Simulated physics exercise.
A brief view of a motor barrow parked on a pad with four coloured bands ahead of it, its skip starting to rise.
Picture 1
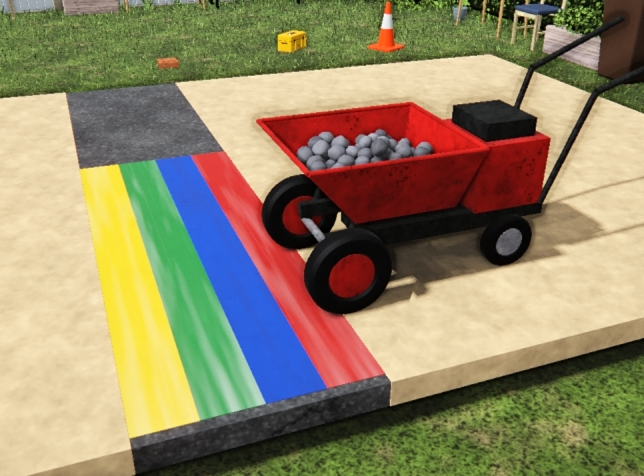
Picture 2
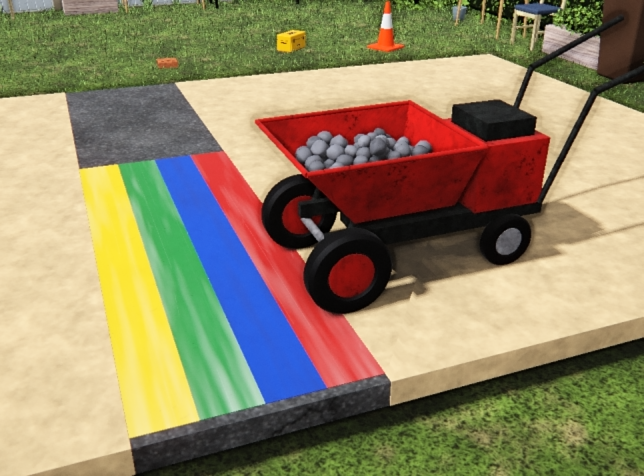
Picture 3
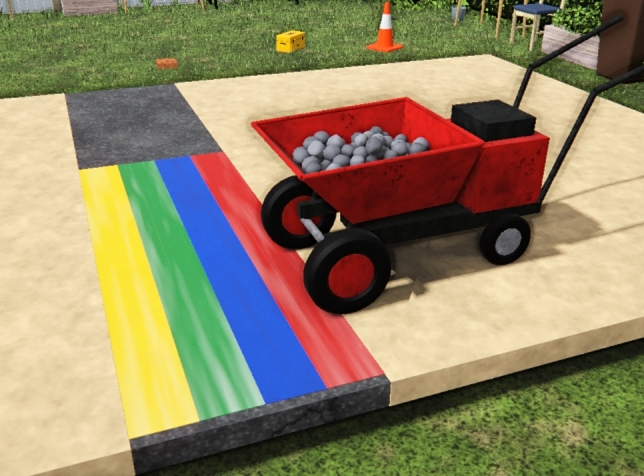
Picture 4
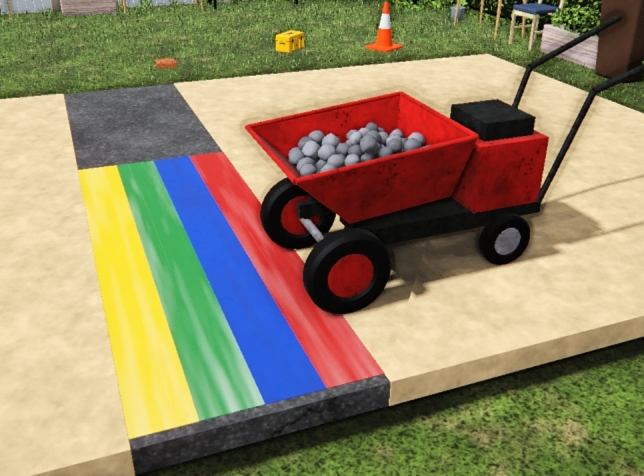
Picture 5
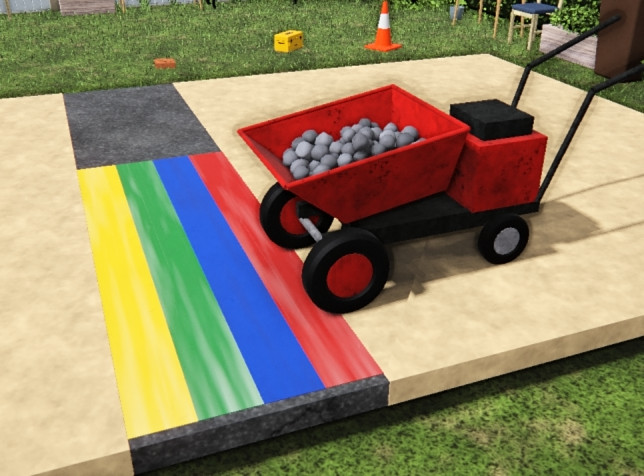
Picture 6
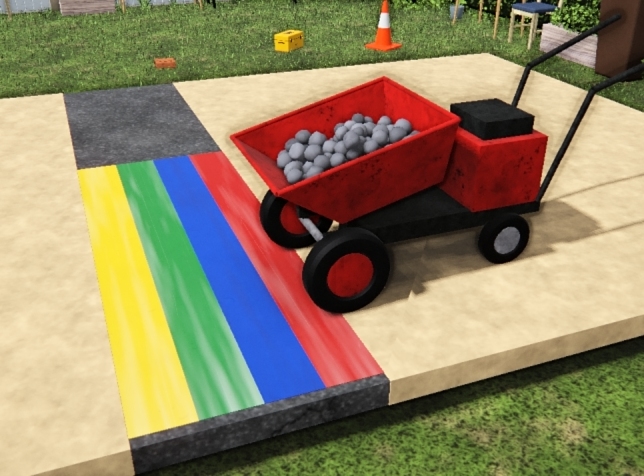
Red motor barrow loaded with round grey cobbles standing still beside yellow, green, blue and red bands, its skip gradually tilting toward the left.
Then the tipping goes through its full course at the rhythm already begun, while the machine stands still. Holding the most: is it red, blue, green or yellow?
It's green.
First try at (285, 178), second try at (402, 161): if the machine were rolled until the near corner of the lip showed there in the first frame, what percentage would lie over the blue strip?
First spot 0 per cent, second spot 30 per cent.
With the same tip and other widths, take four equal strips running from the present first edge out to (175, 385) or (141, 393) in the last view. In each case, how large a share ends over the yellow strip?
Shares in order: Close to 40 %; close to 30 %.
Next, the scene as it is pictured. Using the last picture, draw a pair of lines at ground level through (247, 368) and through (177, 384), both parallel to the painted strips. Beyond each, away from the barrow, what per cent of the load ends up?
In order: Near 80 %, then 20 %.
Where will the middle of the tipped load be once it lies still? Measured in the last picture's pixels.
Roughly at (169, 297), give or take.
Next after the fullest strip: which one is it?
The next spot goes to the yellow strip.
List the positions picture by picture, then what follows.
The first frame shows lip of the skip at (309, 175), level; top of the load at (377, 164), round cobbles; red strip at (333, 343); blue strip at (276, 356); green strip at (217, 370); yellow strip at (154, 384).
The second frame shows lip of the skip at (307, 175), level; top of the load at (376, 163).
The third frame shows lip of the skip at (303, 178), tipped barely; top of the load at (378, 152).
The fourth frame shows lip of the skip at (296, 182), tipped a little; top of the load at (386, 155).
The fifth frame shows lip of the skip at (287, 187), tipped a little; top of the load at (388, 142).
The sixth frame shows lip of the skip at (278, 194), tipped clearly; top of the load at (381, 138); red strip at (331, 343); blue strip at (275, 356); green strip at (216, 370); yellow strip at (153, 385).
Soon after the last picture, skip tipped steeply; all in the skip.
A little later, skip tipped steeply; most in the skip; a small part over the green strip.
Later still, skip tipped right over; about a quarter in the skip; about half over the green strip; about a quarter over the yellow strip; a small part off the paint.
At rest, skip tipped right over; about a quarter in the skip; none over the red strip; a stray few over the blue strip; about half over the green strip; about a quarter over the yellow strip; a small part off the paint.
